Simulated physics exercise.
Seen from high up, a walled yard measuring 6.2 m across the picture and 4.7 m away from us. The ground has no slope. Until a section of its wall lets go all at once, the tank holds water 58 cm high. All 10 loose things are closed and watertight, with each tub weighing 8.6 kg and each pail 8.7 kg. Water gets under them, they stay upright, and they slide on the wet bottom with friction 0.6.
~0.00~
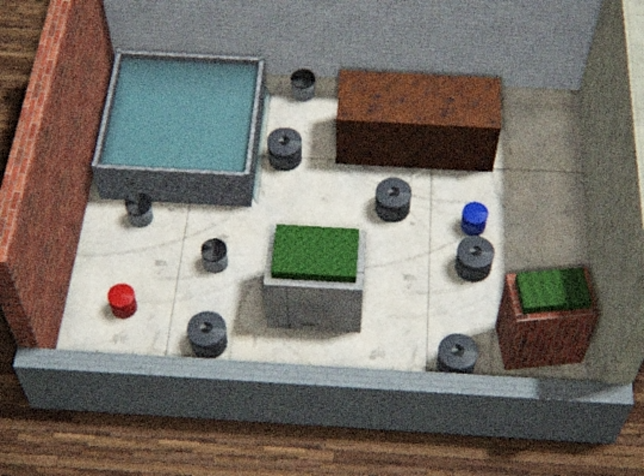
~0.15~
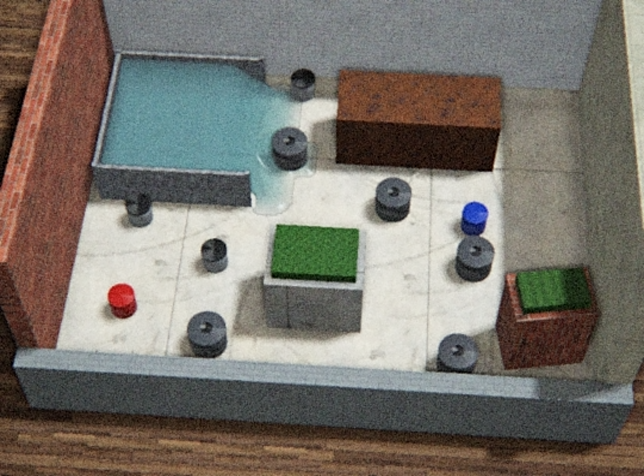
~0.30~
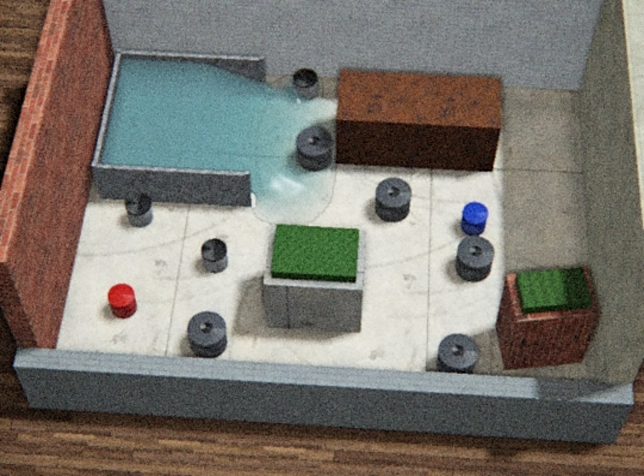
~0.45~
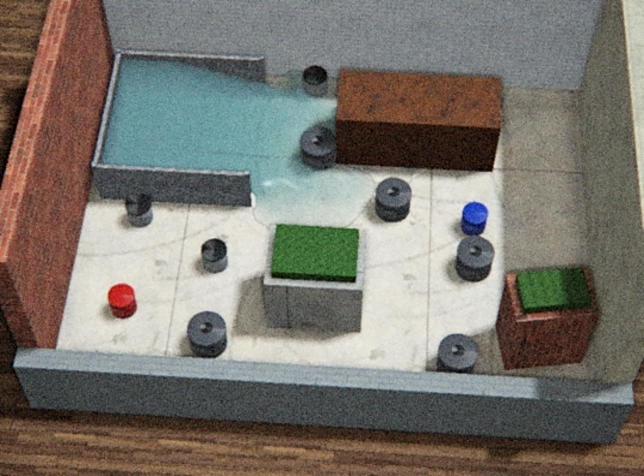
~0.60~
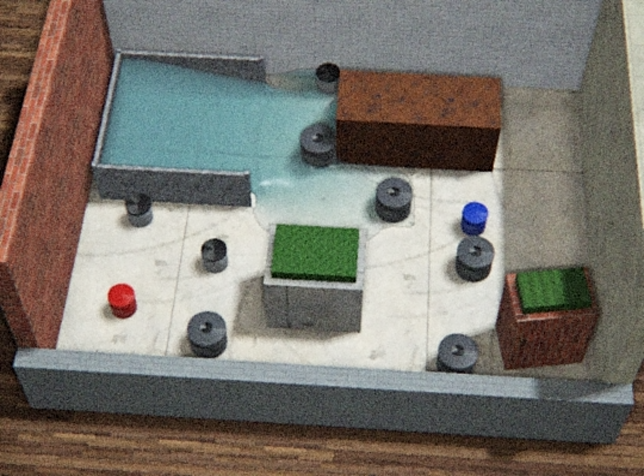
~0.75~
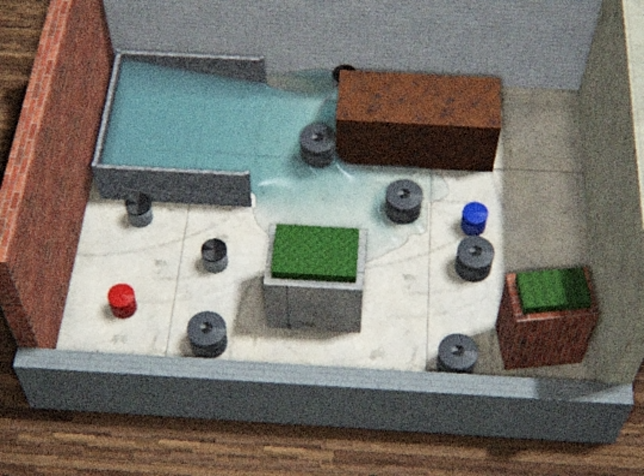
Water pouring from the open right side of a tank, spreading across a walled yard and shifting a few dark grey cylinders rightward.
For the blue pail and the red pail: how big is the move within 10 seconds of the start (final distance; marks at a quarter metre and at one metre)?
The blue pail goes a moderate distance, and the red pail goes a moderate distance.
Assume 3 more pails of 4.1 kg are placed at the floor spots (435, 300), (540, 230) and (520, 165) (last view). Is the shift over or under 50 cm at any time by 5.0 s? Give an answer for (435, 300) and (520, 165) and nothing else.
One by one: Beyond it, then within it.
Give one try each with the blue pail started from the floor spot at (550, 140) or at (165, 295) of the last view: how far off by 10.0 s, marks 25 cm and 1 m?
I'd say it drifts a short distance on the first try and it does not really move on the second.
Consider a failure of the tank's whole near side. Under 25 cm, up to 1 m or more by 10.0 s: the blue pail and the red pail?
The blue pail remains where it was; the red pail is swept a long way.
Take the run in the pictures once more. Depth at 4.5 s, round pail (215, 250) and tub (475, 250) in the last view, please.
Around 3 cm and 14 cm.
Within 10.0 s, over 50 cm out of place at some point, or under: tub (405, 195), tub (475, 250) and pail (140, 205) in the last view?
First one went too far, second one went too far, third one stayed inside.
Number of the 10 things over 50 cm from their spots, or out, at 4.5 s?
My count gives 6.
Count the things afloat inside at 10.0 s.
Just then, the number is 5.
After 2.0 s the blue pail is near (518, 220), 0.5 m from its start, aground; the red pail is near (121, 295), 0.0 m from its start, aground; 2 afloat.
After 4.5 s the blue pail is near (572, 230), 1.2 m from its start, afloat; the red pail is near (121, 295), 0.0 m from its start, aground; 4 afloat.
After 7.0 s the blue pail is near (474, 260), 0.7 m from its start, aground; the red pail is near (120, 294), 0.0 m from its start, aground; 5 afloat.
After 10.0 s the blue pail is near (451, 249), 0.6 m from its start, aground; the red pail is near (134, 255), 0.6 m from its start, aground; 5 afloat.
